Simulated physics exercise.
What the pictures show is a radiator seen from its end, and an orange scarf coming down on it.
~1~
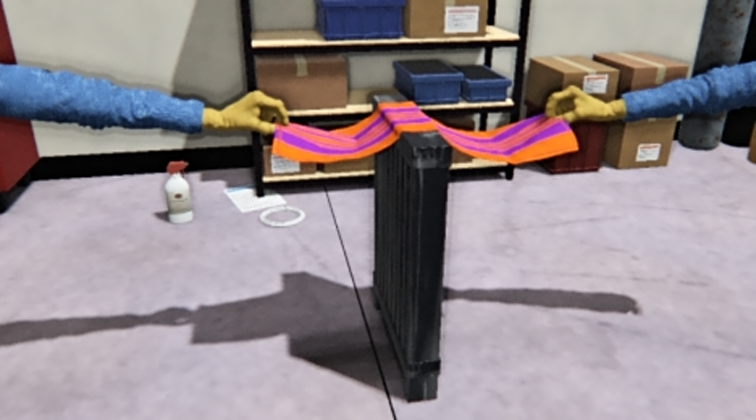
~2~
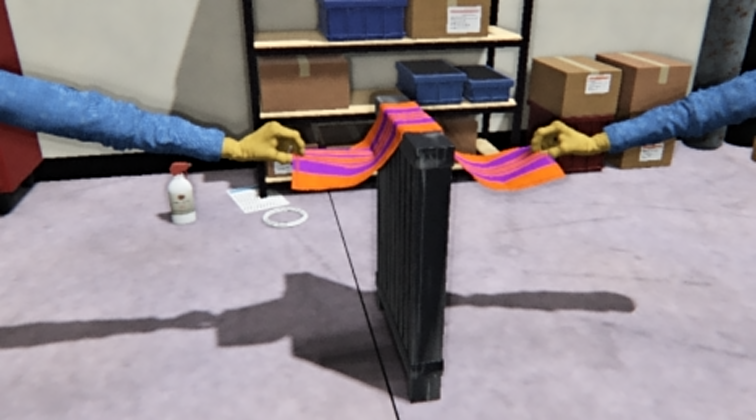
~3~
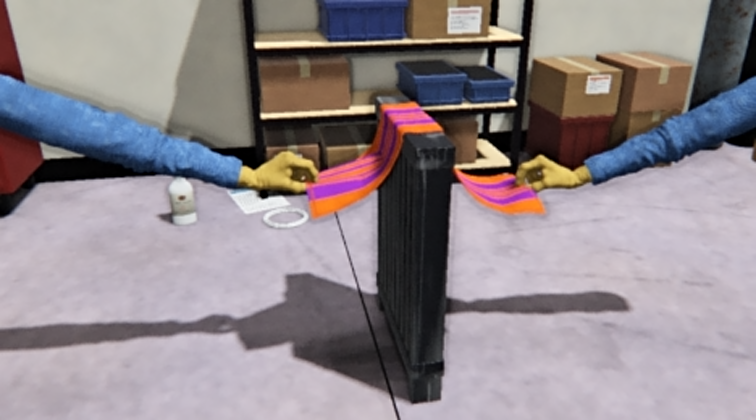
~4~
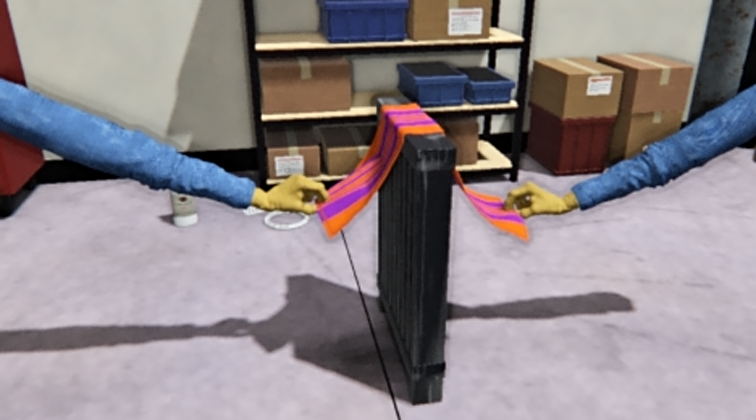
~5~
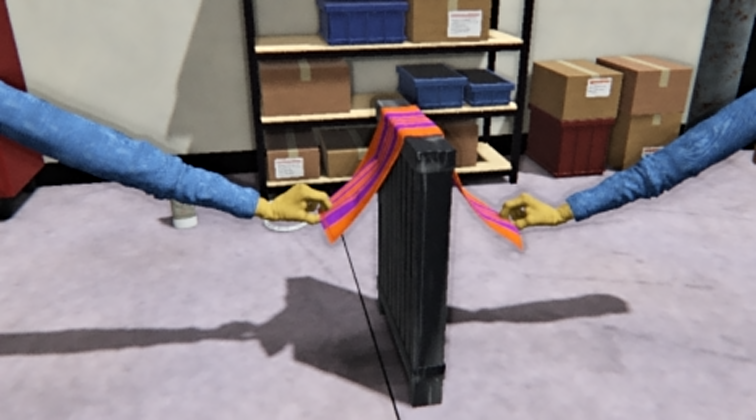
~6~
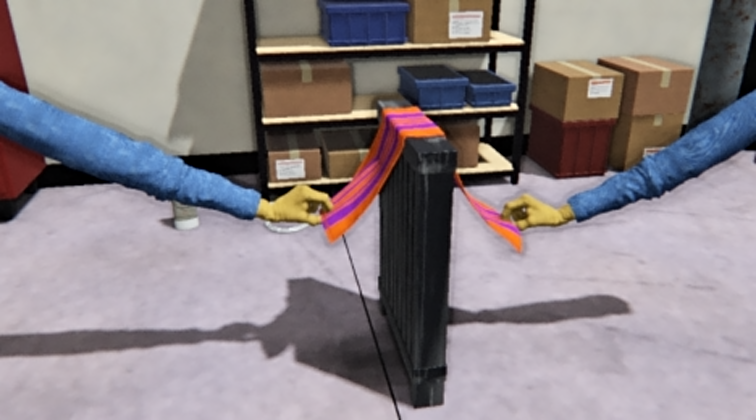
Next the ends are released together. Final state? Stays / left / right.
Stays.
Then, 0.18 s later than the last view, scarf hanging on both sides, left end near (347, 234), right end near (491, 241).
Then, 0.28 s later than the last view, scarf hanging on both sides, left end near (381, 240), right end near (453, 260).
Then, 0.52 s later than the last view, scarf hanging on both sides, left end near (391, 240), right end near (426, 265).
Finally, scarf hanging on both sides, left end near (393, 239), right end near (426, 265). The orange scarf stays on top.
